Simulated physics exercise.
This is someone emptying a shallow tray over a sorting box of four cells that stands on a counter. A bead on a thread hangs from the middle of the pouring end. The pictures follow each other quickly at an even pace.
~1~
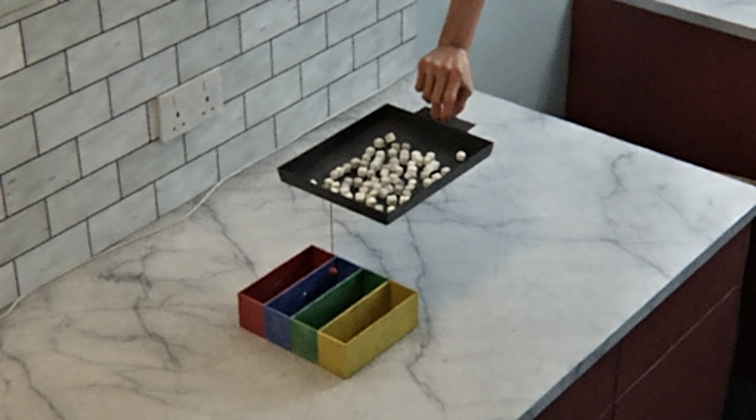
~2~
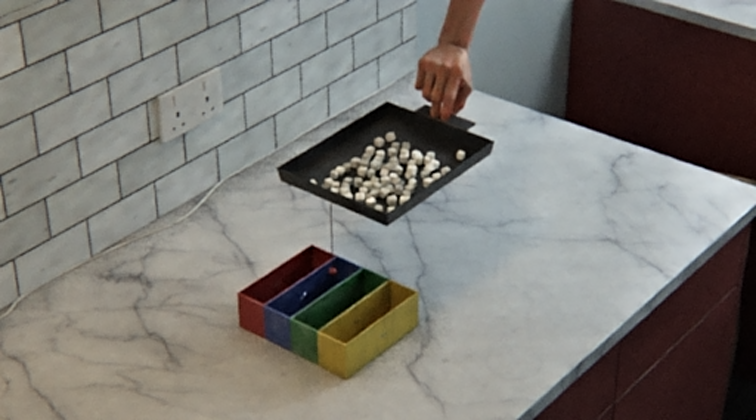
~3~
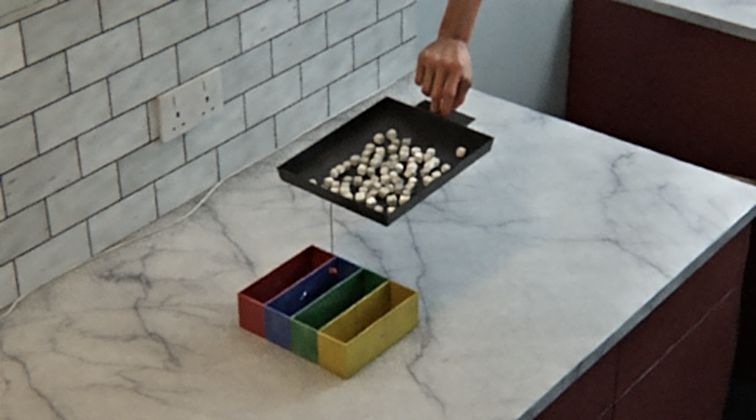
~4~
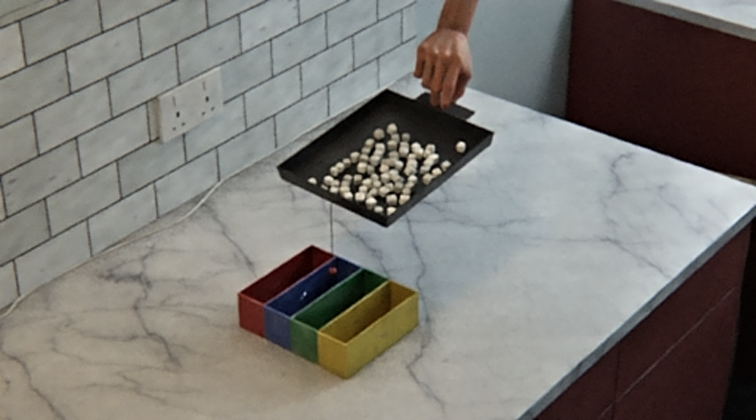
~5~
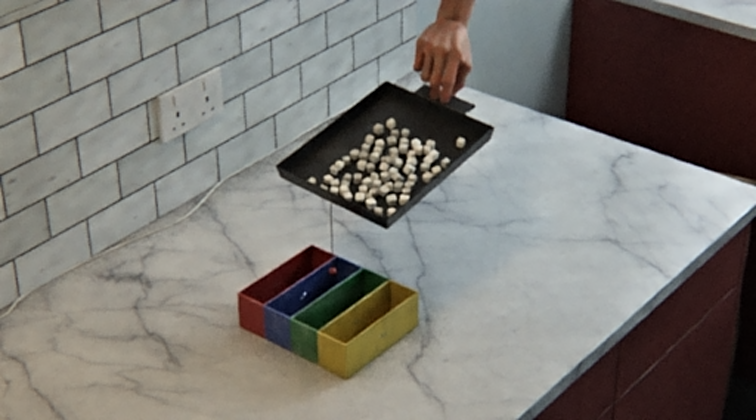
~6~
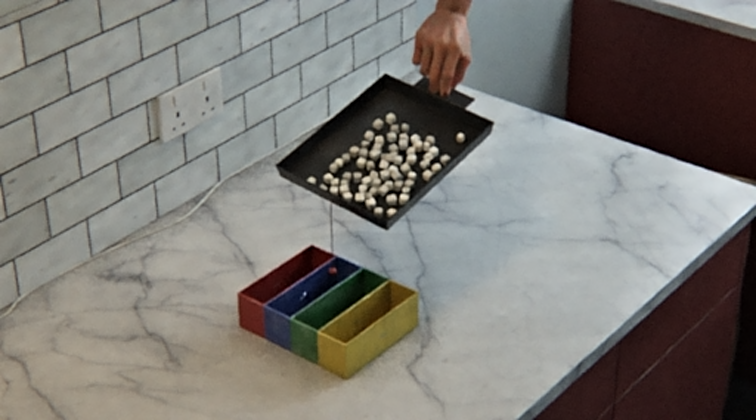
A hand reaching in from the top grips the short handle of a dark, shallow tray loaded with small whitish lumps, holding it above a pale, grey-veined counter seen from above at an angle. Beneath it sits an open box with red, blue, green and yellow cells, near white wall tiles and a socket. The hand slowly raises the handle side, slanting the tray slightly towards its lower right corner, while the lumps stay bunched and the view stays still.
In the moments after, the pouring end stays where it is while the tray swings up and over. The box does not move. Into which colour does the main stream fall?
It favours the yellow compartment.
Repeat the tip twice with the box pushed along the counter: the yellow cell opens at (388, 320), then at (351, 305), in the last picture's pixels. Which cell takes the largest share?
At the first place the green cell, at the second the yellow one.
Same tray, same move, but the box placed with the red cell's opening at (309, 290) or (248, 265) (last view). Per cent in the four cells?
Roughly 100 per cent, and 20 per cent.
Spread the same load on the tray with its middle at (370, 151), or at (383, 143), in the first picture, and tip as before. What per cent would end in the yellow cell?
First some 40, then 50 per cent.
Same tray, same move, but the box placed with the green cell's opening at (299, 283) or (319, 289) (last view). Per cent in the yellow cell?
First some 20, then 40 per cent.
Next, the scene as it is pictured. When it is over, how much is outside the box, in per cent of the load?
Roughly 10 in a hundred.
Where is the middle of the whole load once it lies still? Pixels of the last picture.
At about (351, 345).
Just after the last frame, tray tipped steeply; every one on the tray.
A moment on, tray tipped right over; every one on the tray.
Further on, tray tipped past a quarter turn; roughly two thirds in the yellow cell; roughly a quarter in the green cell; just a few in the blue cell; about a tenth falling or outside the box.
When it is over, tray tipped past a quarter turn; roughly two thirds in the yellow cell; roughly a quarter in the green cell; just a few in the blue cell; not one in the red cell; about a tenth outside the box.
